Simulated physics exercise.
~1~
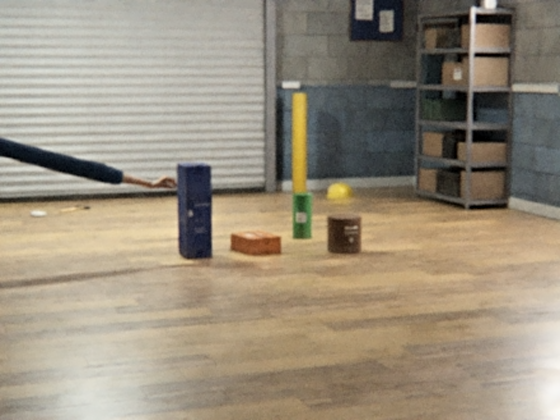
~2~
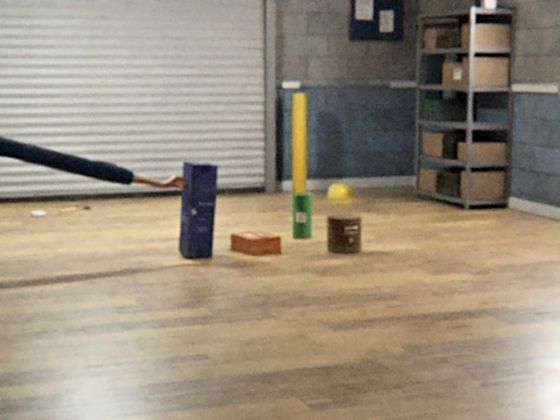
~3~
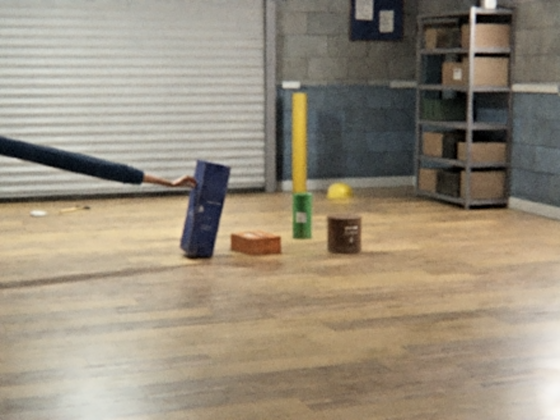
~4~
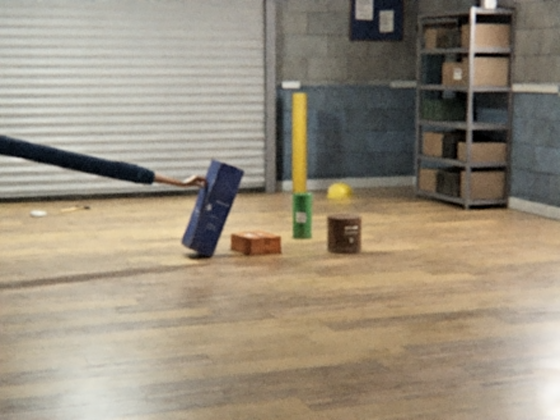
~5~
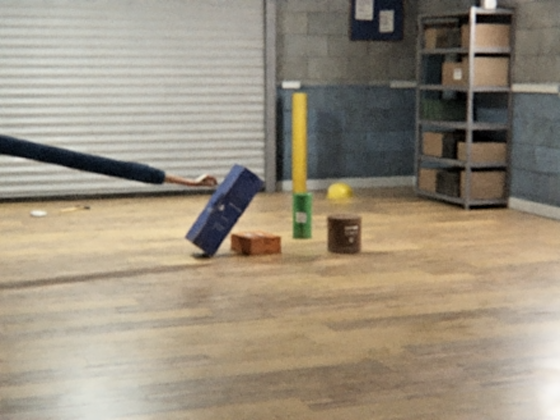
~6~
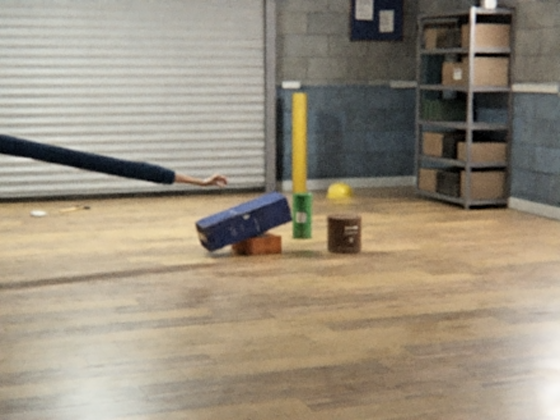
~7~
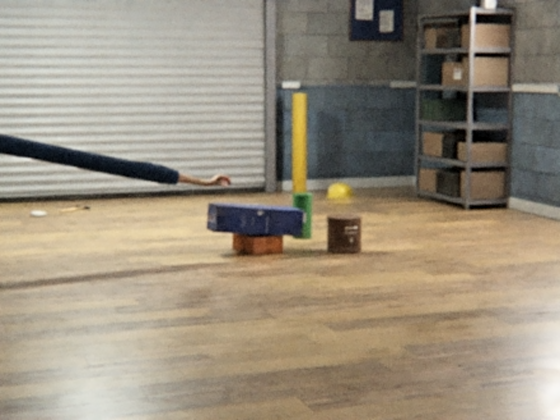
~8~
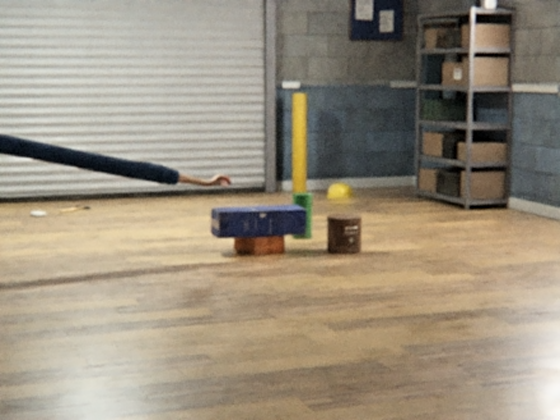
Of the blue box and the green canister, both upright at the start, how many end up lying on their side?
One of them does. The blue box ends on its side, while the green canister stays standing.
